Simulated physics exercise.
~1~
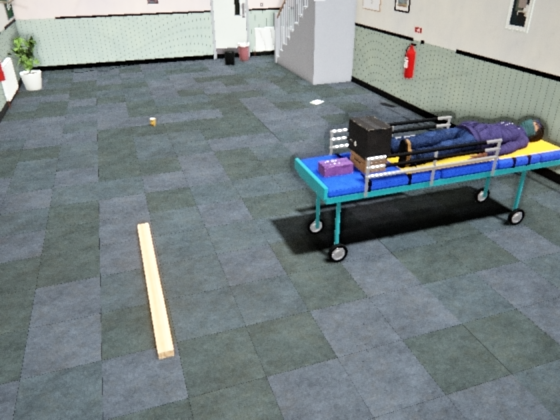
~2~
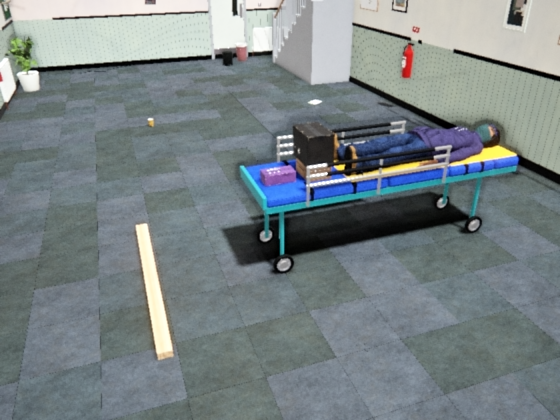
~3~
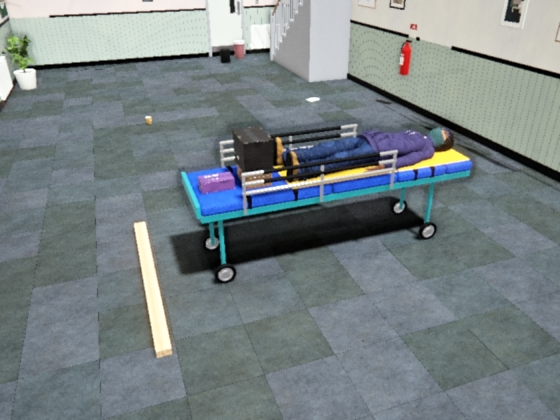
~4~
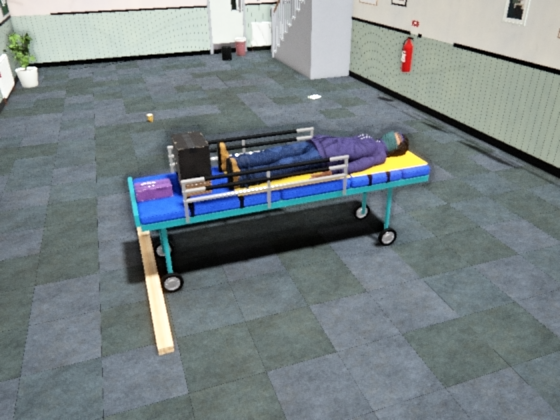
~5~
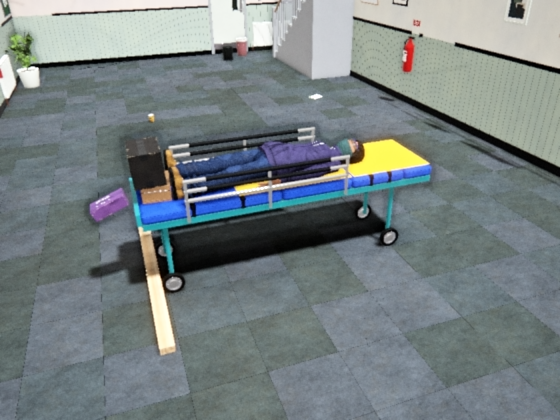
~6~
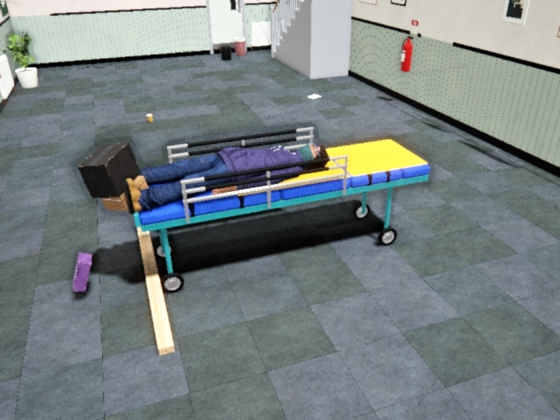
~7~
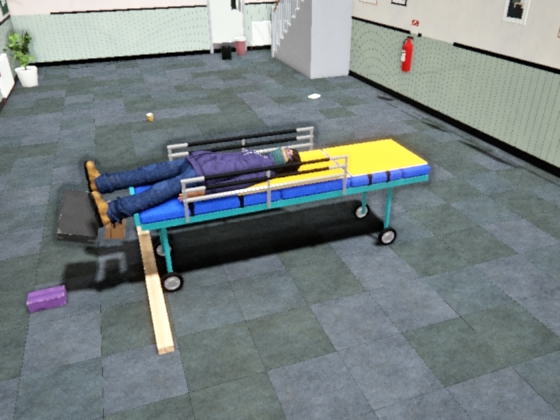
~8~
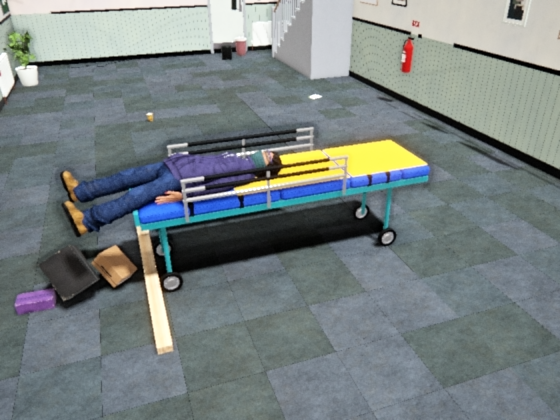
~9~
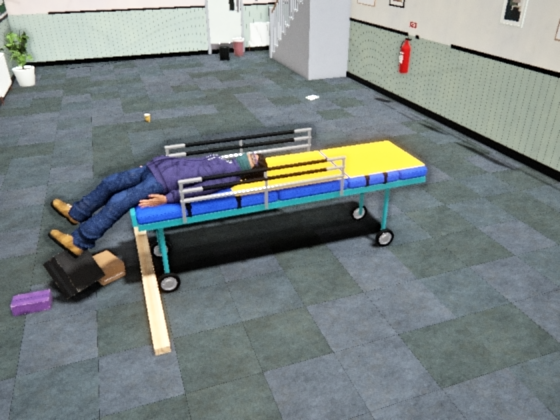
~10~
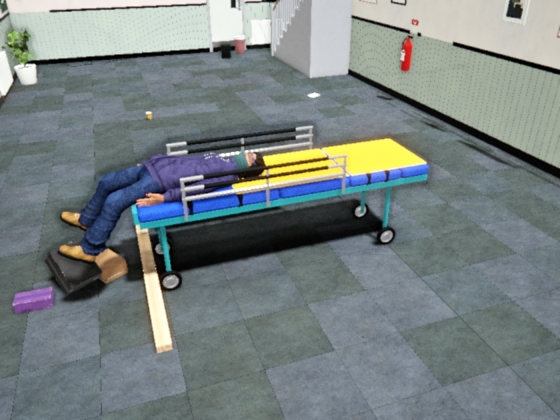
In this clip, a trolley carrying a person lying feet first rolls left and stops at a wooden sill; the person keeps sliding, a purple box, black holdall and brown case drop to the floor, and the person ends with legs hanging over the foot end.
